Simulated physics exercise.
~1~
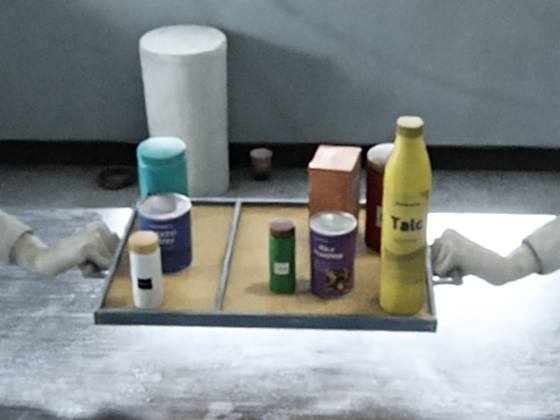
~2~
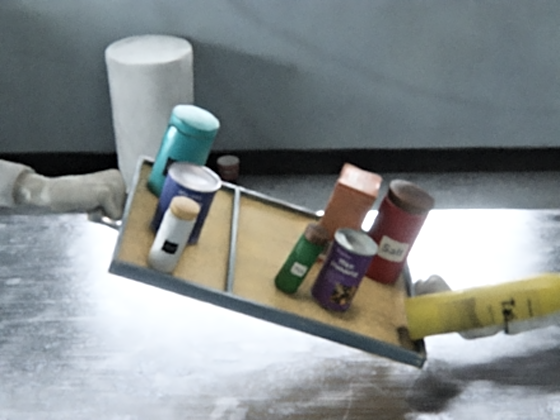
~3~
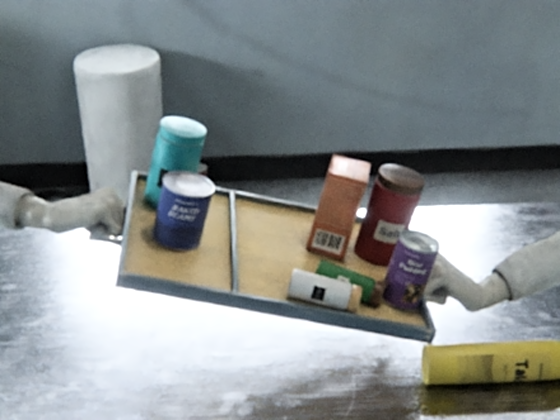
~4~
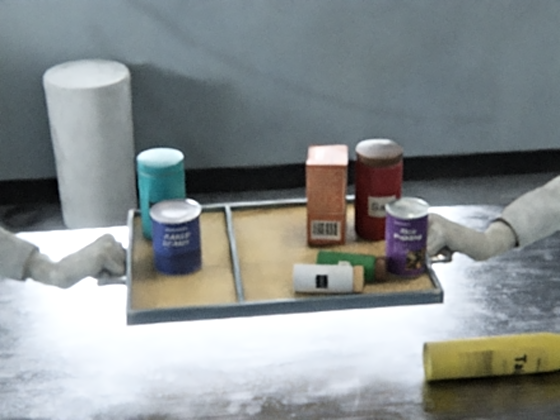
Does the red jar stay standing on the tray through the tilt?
Yes, the red jar leans with the tray but is still upright on its base once the tray is level again.
Two hands tilting a tray of containers down to the right and levelling it, the yellow bottle falling off, two shakers toppling.
